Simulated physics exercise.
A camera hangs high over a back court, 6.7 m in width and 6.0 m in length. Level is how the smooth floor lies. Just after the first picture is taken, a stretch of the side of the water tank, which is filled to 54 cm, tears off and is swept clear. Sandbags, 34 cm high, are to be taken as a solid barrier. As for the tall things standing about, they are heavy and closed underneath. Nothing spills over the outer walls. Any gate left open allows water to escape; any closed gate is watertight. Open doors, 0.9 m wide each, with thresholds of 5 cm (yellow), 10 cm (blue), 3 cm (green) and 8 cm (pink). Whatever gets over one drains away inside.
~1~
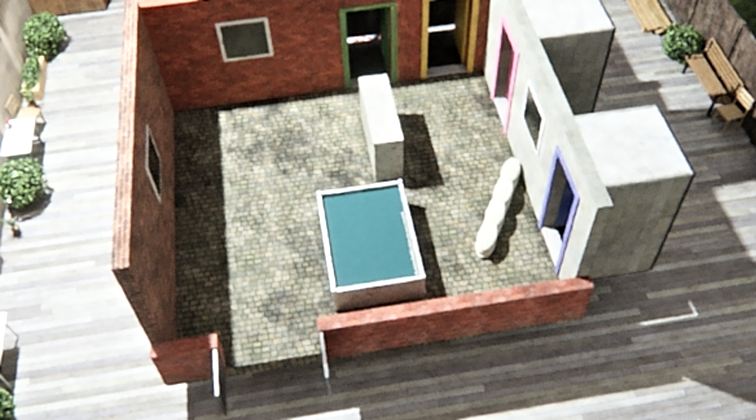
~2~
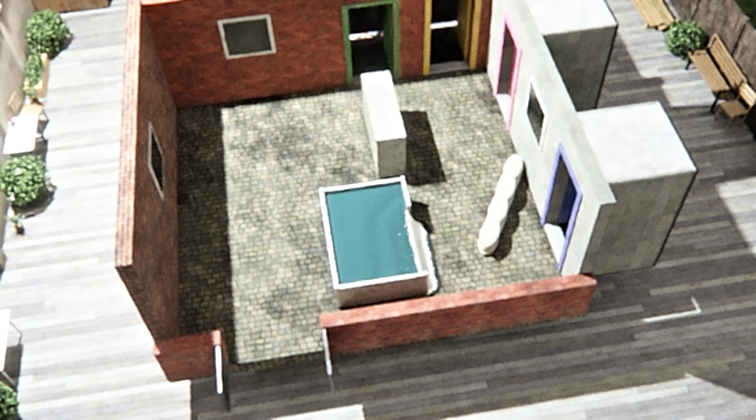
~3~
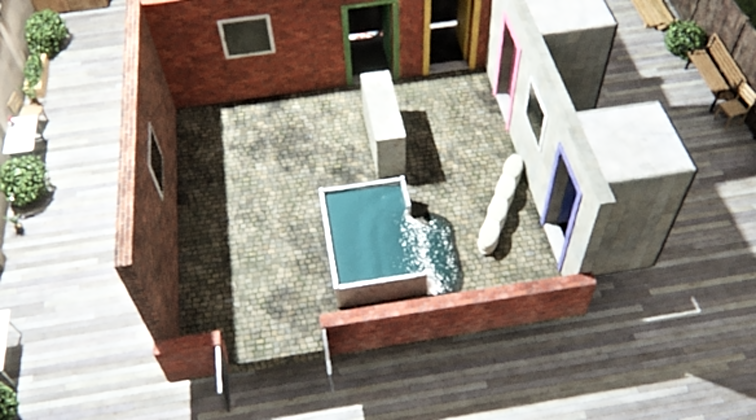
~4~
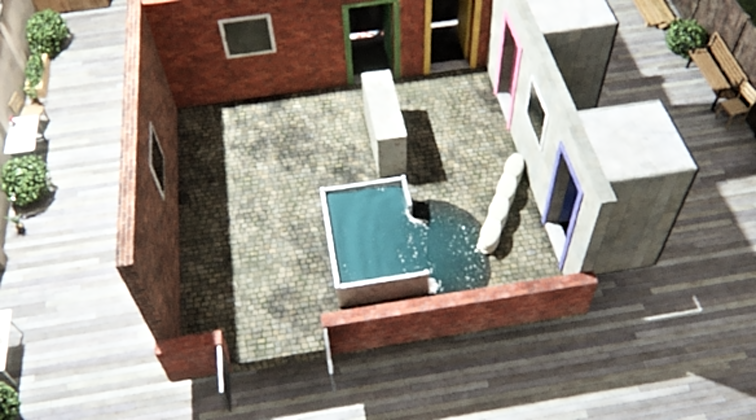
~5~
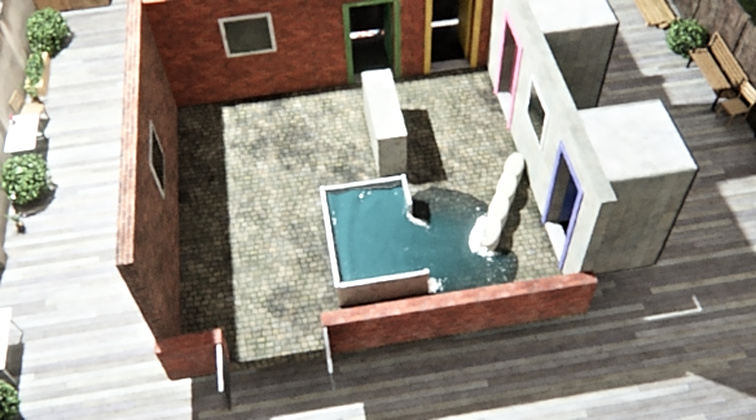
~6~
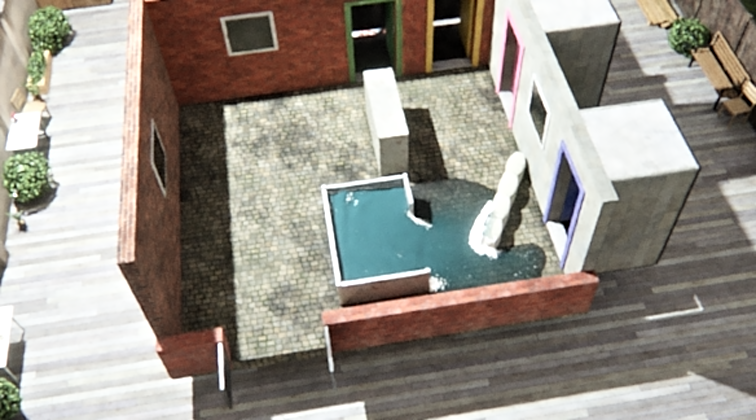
We see a brick-walled court from above, with a rectangular tank of still, blue-green water; part of its right side gives way, and water pours out rightward across the paving, spreading around a lumpy white object near the pale wall.
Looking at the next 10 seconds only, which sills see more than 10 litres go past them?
Result: At the yellow door the limit will be outstripped. At the blue door the limit will be outstripped. At the green door the limit will be outstripped. At the pink door the limit will not be outstripped.
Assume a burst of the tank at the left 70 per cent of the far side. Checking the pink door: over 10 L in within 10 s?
Pink: Falls short.
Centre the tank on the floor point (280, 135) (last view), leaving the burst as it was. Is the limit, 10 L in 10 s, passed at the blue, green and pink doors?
Result - blue door does not exceed it, green door exceeds it, pink door does not exceed it.
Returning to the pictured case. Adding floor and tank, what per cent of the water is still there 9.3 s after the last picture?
Roughly 80 per cent is still there.
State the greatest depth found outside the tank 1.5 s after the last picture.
Around 37 centimetres.
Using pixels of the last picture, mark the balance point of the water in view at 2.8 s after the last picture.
I'd say somewhere around (462, 217).
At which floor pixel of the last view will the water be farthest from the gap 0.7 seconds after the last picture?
About pixel (507, 144).
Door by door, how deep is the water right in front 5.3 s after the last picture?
Depths in cm: Yellow 9, blue 16, green 5, pink 7.
Then, 0.7 s after the last picture water covers 15 % of the floor and is deepest (50 cm) near (561, 296); yellow door not reached, blue door 12 cm at the sill, 6 L in, green door not reached, pink door not reached.
Then, 1.5 s after the last picture water covers 30 % of the floor and is deepest (37 cm) near (551, 298); yellow door not reached, blue door 19 cm at the sill, 24 L in, green door not reached, pink door 10 cm at the sill, 0 L in.
Then, 2.8 s after the last picture water covers 40 % of the floor and is deepest (42 cm) near (525, 169); yellow door 14 cm at the sill, 29 L in, blue door 16 cm at the sill, 60 L in, green door not reached, pink door 6 cm at the sill, 1 L in.
Then, 5.3 s after the last picture water covers 50 % of the floor and is deepest (20 cm) near (502, 243); yellow door 9 cm at the sill, 94 L in, blue door 16 cm at the sill, 130 L in, green door 5 cm at the sill, 14 L in, pink door 7 cm at the sill, 1 L in.
Then, 9.3 s after the last picture water covers 70 % of the floor and is deepest (10 cm) near (561, 296); yellow door 8 cm at the sill, 117 L in, blue door 7 cm at the sill, 145 L in, green door 6 cm at the sill, 24 L in, pink door 7 cm at the sill, 1 L in.
